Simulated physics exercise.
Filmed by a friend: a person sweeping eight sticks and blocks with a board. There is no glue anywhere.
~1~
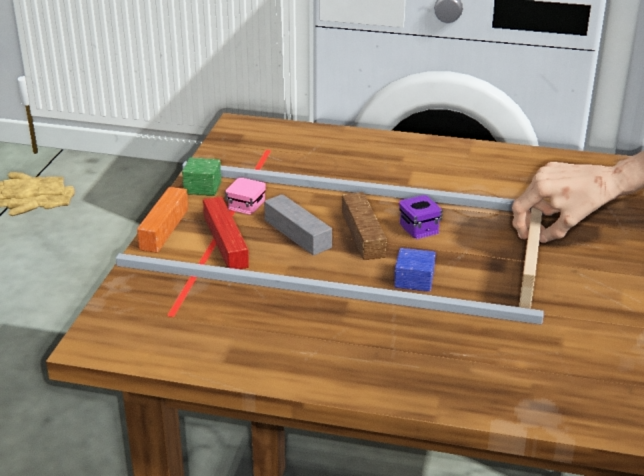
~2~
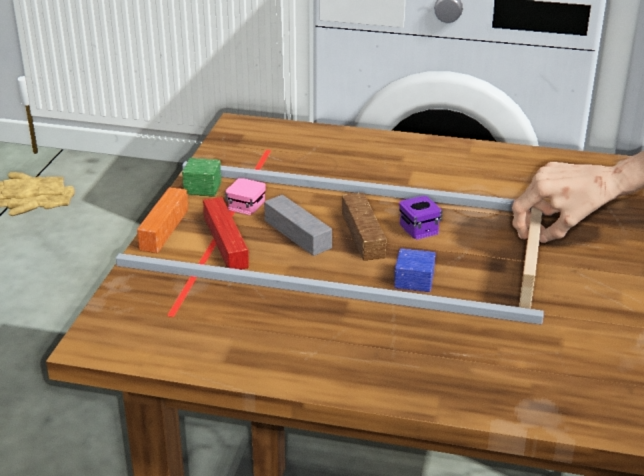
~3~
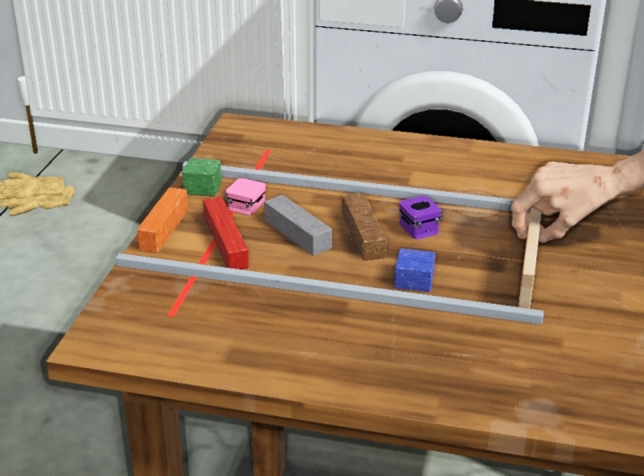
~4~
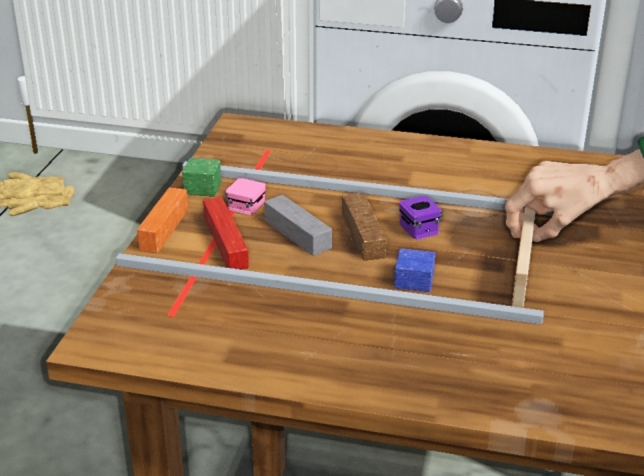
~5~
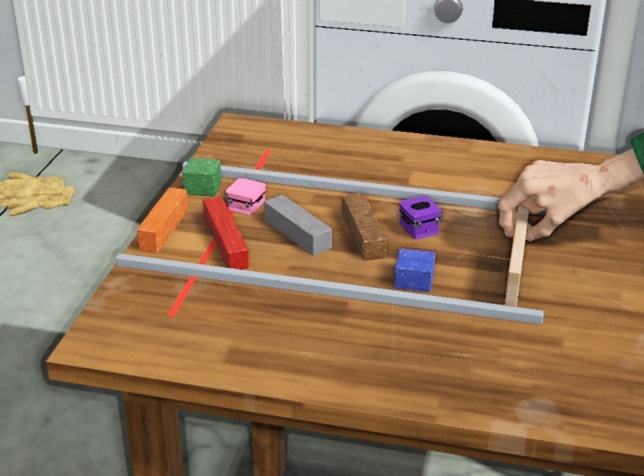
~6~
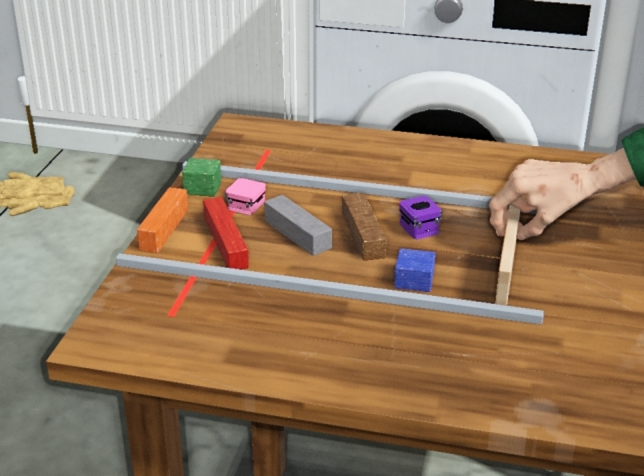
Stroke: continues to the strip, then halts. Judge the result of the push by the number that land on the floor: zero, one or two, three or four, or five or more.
It sends over the edge a lone piece or a pair.
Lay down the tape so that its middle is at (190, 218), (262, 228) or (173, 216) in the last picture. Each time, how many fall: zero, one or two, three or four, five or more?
Number fallen at each tape, in order - more than four, zero, five or over.
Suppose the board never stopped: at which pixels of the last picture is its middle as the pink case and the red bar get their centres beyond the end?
The middle is at (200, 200) when it's the pink case, and at (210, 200) when it's the red bar.
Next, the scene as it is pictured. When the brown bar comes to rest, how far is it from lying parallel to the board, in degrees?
Near 25 degrees.
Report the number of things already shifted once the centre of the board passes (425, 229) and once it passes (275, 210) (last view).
At the one place 2, at the other 7.
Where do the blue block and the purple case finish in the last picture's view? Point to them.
The blue block settles near (190, 244); as for the purple case, near (225, 187).
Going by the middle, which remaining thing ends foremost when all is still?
It is the pink case.
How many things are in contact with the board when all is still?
Number: 3.
Early on, none off yet; orange bar at rest near (164, 219); green block at rest near (202, 177); pink case at rest near (246, 198).
Finally, the number that fall off is one or two; lost, green block and orange bar.
